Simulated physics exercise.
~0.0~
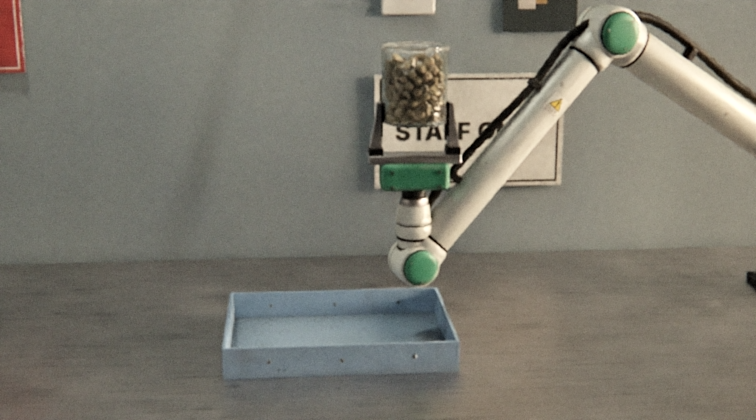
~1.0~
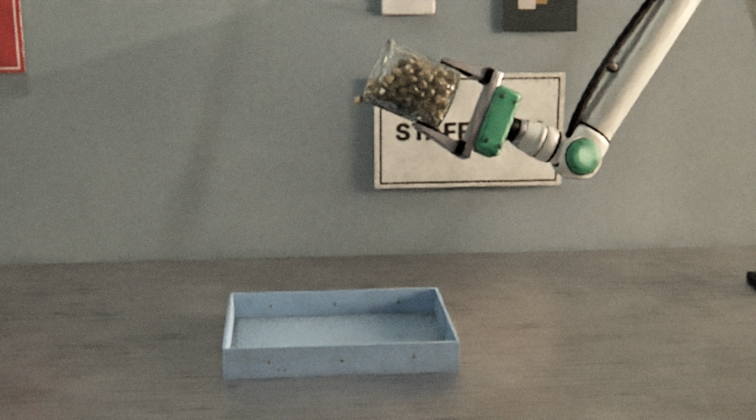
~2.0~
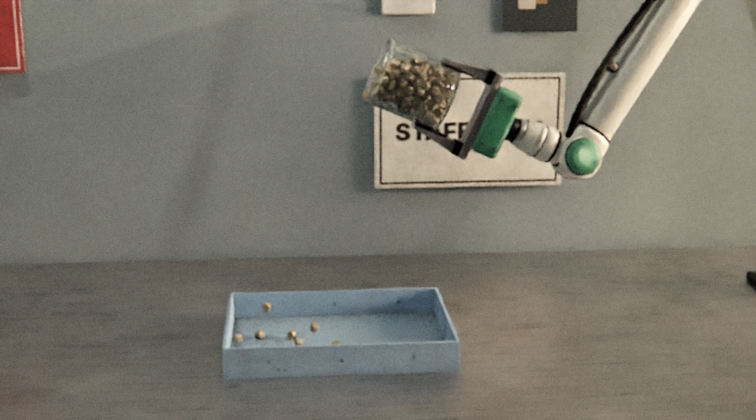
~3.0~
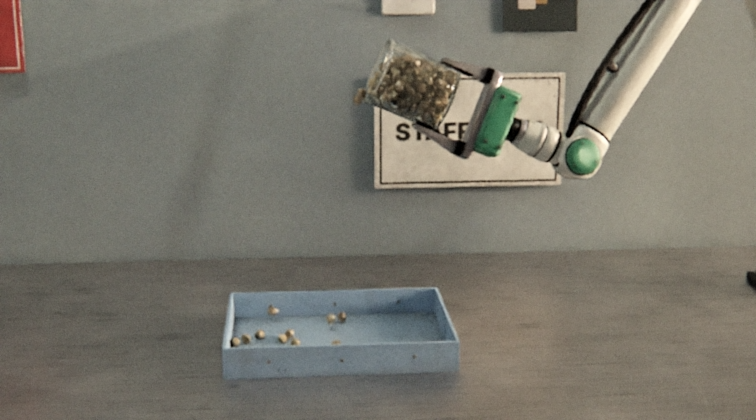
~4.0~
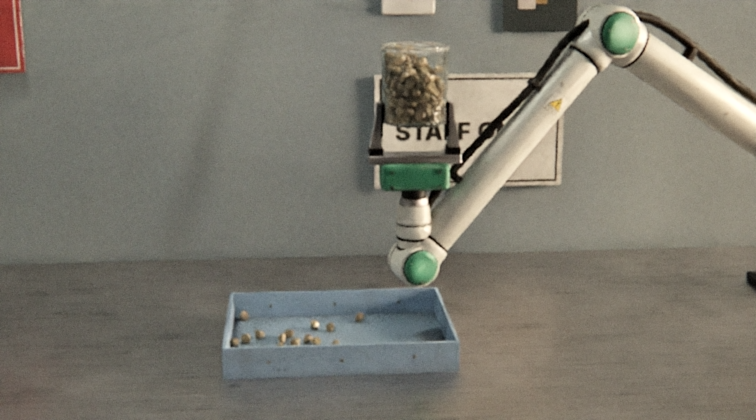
At first, a white robot arm with green joints holds a clear cup full of small pebbles upright, above and behind an empty blue tray on a grey table. The arm then swings the cup over onto its side, its mouth pointing left and the pebbles slumping toward the opening. A few pebbles drop into the tray and scatter across its left part. While the cup stays tipped, a few more follow. Finally, the arm turns the cup upright again, still mostly full, with a small scattering of pebbles left in the tray.
